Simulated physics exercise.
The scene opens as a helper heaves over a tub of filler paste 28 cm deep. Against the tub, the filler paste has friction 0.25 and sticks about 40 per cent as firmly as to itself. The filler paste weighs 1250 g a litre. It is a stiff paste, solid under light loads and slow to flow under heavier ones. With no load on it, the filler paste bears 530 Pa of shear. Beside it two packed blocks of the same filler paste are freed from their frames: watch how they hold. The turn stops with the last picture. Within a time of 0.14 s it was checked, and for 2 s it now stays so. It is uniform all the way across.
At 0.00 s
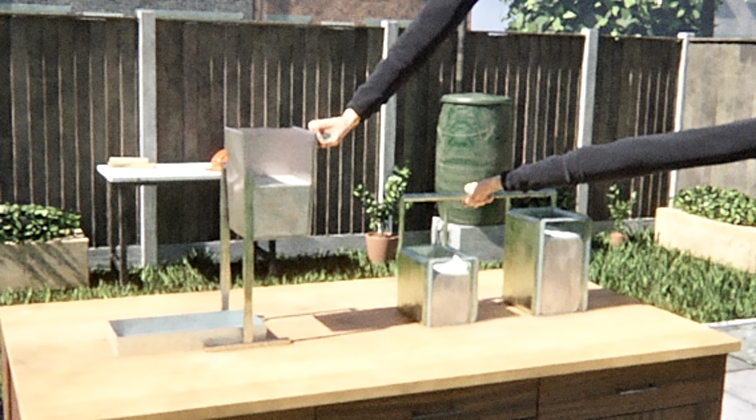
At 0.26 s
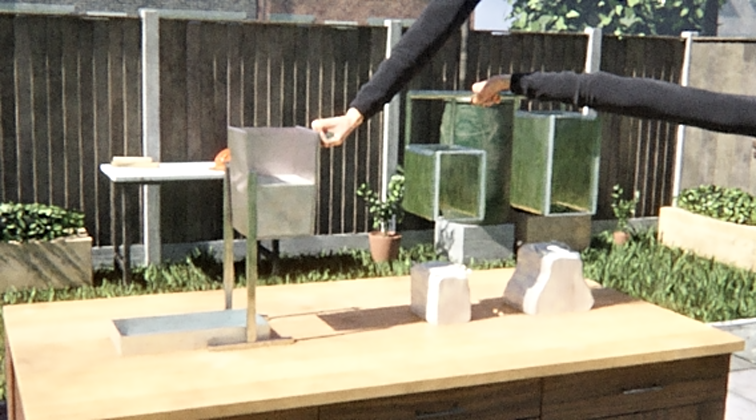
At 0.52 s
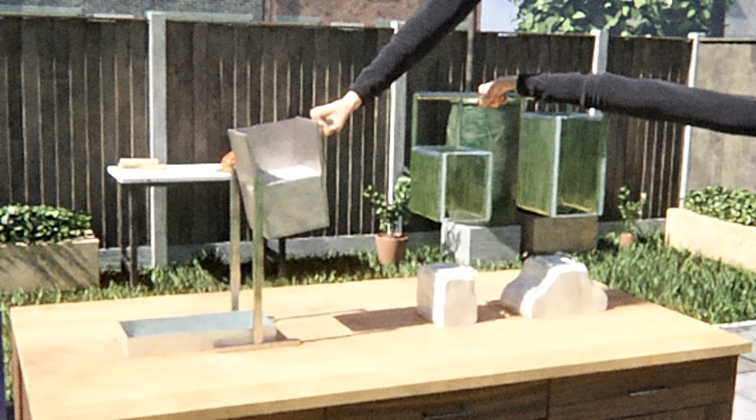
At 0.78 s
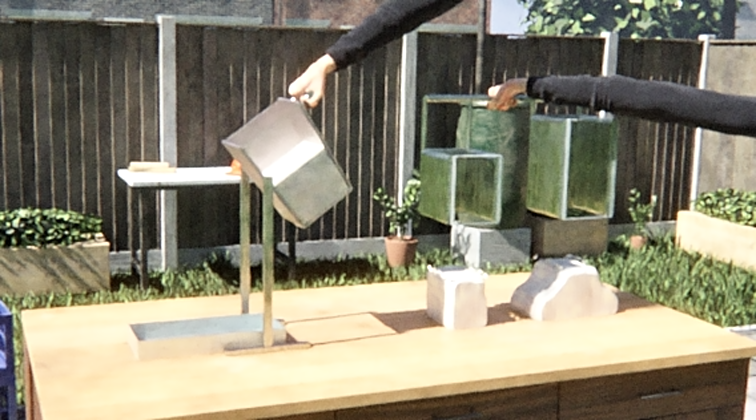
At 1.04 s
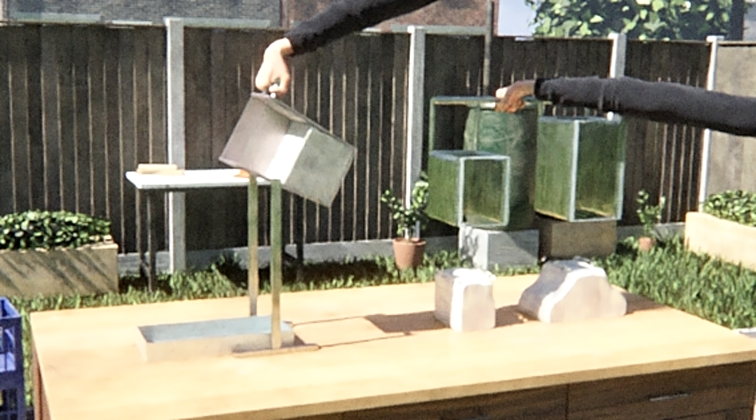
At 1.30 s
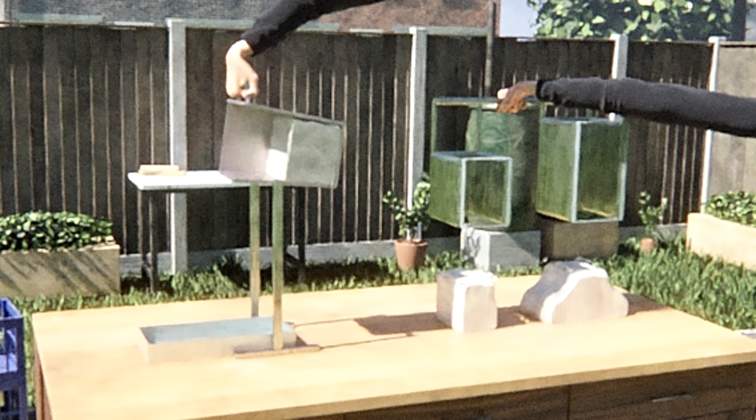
Two open metal boxes were lifted off two grey blocks by one hand, and the taller right block slumped and spread; then another hand turned a metal tub on its stand steadily over onto its side.
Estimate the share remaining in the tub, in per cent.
I would say roughly 100 per cent remains in the tub.
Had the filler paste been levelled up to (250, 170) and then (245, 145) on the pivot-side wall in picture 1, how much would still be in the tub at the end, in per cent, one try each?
100 %, then 100 %.
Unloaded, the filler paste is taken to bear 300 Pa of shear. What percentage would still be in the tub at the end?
Then roughly 100 %.
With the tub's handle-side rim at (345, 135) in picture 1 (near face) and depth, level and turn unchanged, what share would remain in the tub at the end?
Some 100 per cent, I reckon.
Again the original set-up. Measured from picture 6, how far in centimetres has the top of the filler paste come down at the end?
0 cm or so.
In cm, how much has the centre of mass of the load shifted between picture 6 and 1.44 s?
About 0 cm.
After 1.44 s, the tub is at 82 degrees and holds 100 %.
After 1.61 s, the tub is at 82 degrees and holds 100 %.
After 1.78 s, the tub is at 82 degrees and holds 100 %.
After 1.95 s, the tub is at 82 degrees and holds 100 %.
After 3.30 s, at the end, the tub is at 82 degrees and holds 100 %.
